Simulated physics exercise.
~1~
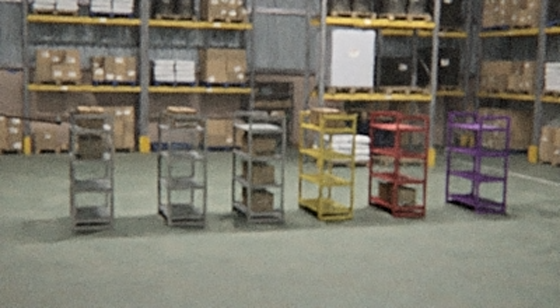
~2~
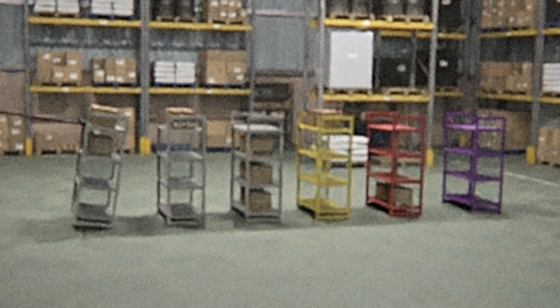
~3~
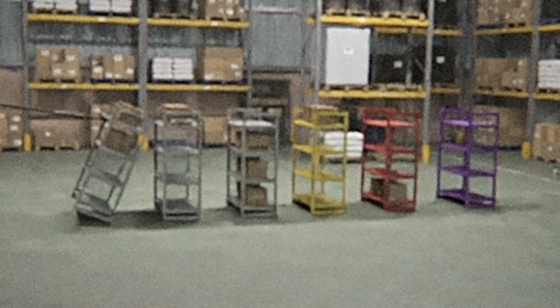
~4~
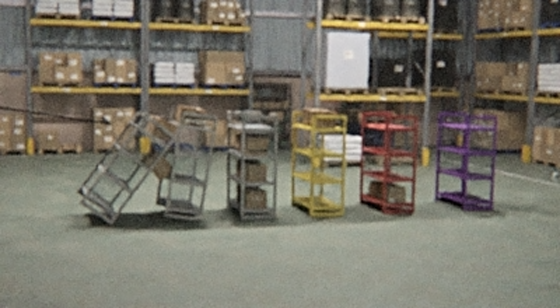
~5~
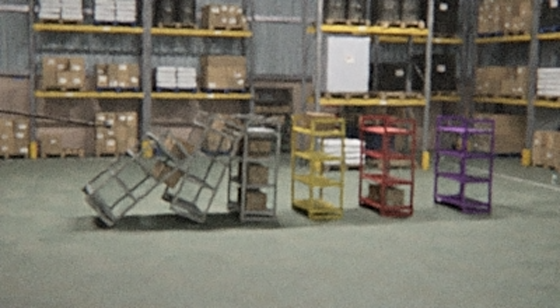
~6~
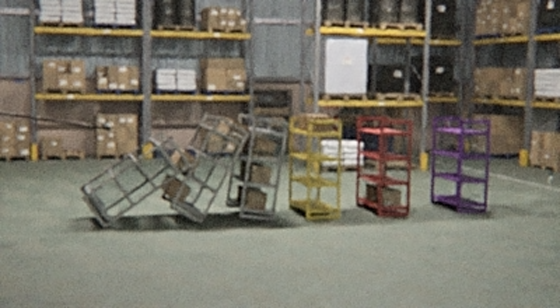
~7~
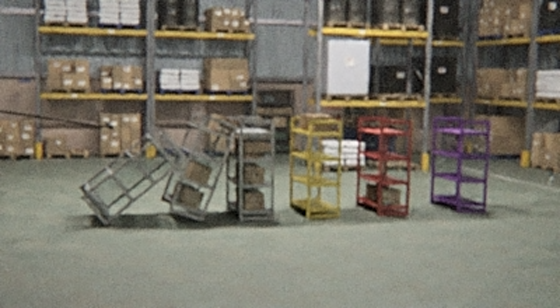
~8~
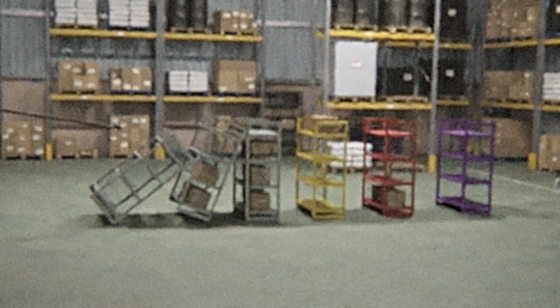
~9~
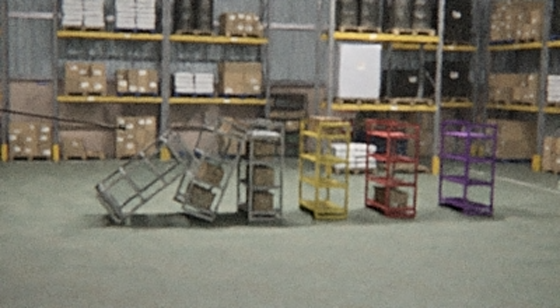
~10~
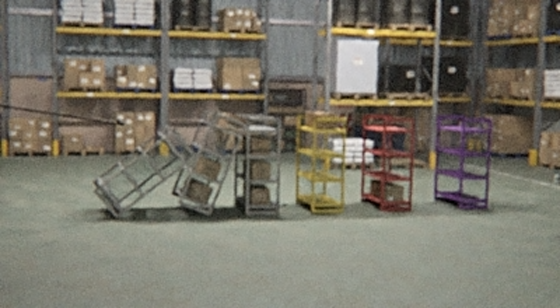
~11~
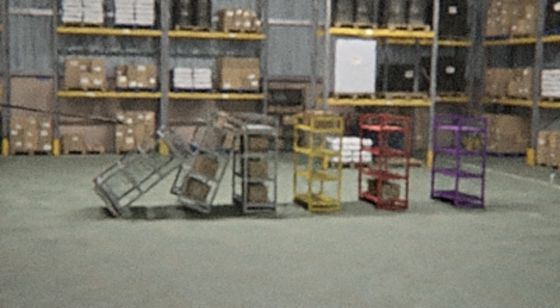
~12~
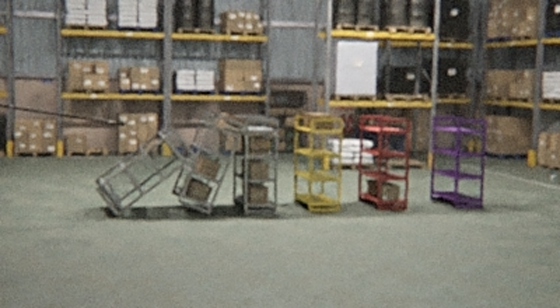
In a warehouse, a pole tips two gray racks rightward, leaving four racks standing.
